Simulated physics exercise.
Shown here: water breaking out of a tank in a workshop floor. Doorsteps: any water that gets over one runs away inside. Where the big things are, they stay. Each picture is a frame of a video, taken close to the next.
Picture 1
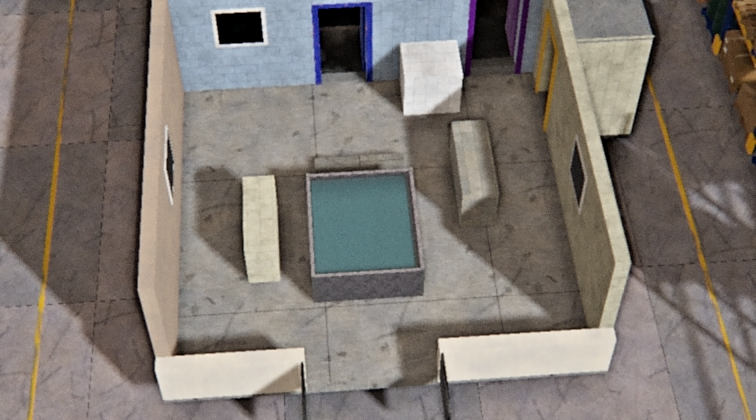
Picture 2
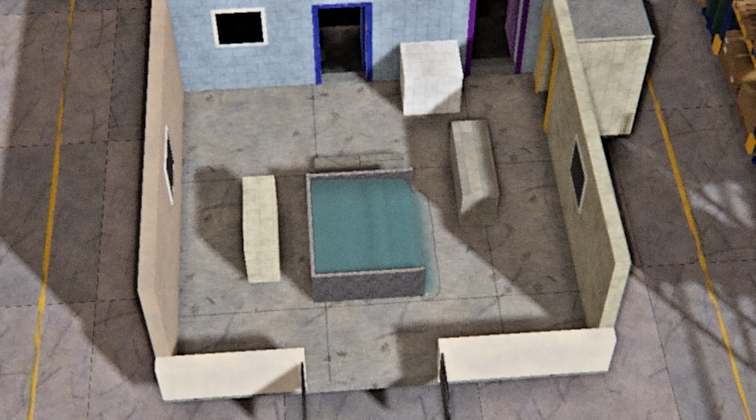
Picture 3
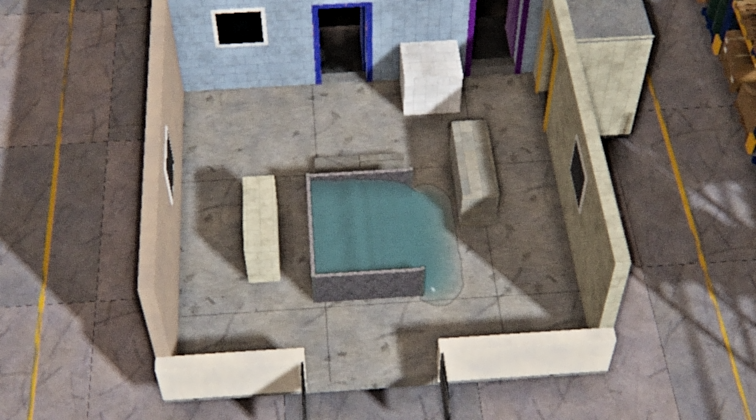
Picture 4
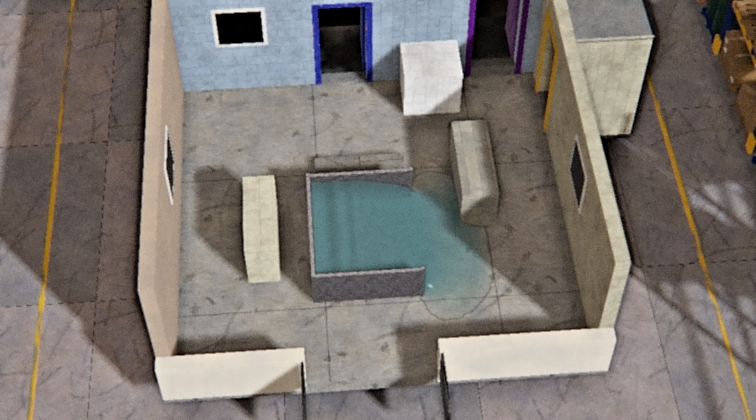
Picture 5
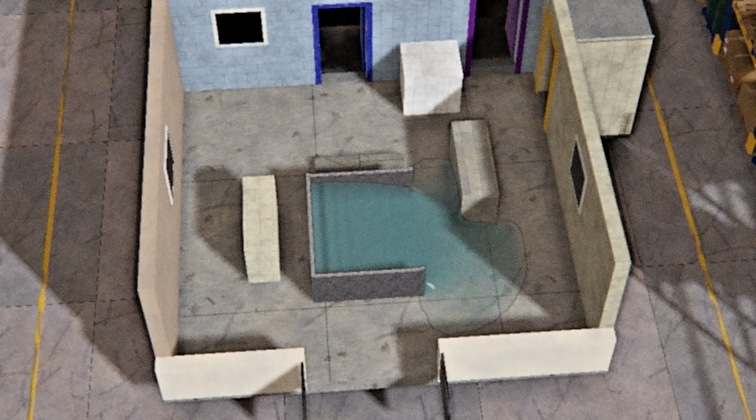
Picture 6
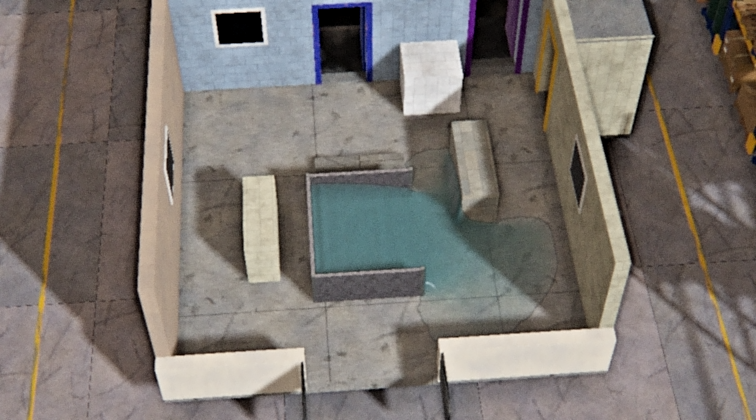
The footage shows an open tank of teal water standing still in a walled workshop area, then its right side opens and water pours out, spreading rightward across the grey floor and around the end of a nearby block.
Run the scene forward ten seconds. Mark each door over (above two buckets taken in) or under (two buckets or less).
Blue door: Over. Yellow door: Over. Purple door: Under.
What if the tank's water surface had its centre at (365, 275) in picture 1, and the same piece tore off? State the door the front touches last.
The door marked blue.
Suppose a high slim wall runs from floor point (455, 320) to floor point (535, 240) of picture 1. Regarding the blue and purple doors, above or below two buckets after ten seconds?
Note - blue door inundated / purple door inundated.
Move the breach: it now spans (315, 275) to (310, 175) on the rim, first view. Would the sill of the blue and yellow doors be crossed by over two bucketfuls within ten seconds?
Door by door, blue exceeds it and yellow doesn't reach it.
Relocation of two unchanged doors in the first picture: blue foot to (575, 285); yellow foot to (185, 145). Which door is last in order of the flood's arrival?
Last comes the one in yellow.
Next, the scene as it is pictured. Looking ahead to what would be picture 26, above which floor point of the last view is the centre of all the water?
Near pixel (456, 235).
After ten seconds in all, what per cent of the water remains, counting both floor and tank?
That works out to about 86 percent.
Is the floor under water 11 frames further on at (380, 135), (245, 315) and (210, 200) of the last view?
Point by point: Inundated, not yet wet, not yet wet.
A moment on, water covers 25 % of the floor; the blue door not reached, the yellow door not reached, the purple door not reached.
Next, water covers 40 % of the floor; the blue door wet at the sill, nothing in, the yellow door wet at the sill, nothing in, the purple door not reached.
Then, water covers 60 % of the floor; the blue door over two buckets in, the yellow door wet at the sill, nothing in, the purple door wet at the sill, nothing in.
Later, water covers 85 % of the floor; the blue door over two buckets in, the yellow door over two buckets in, the purple door wet at the sill, nothing in.
In the end, water covers 95 % of the floor; the blue door over two buckets in, the yellow door far over two buckets in, the purple door wet at the sill, nothing in.
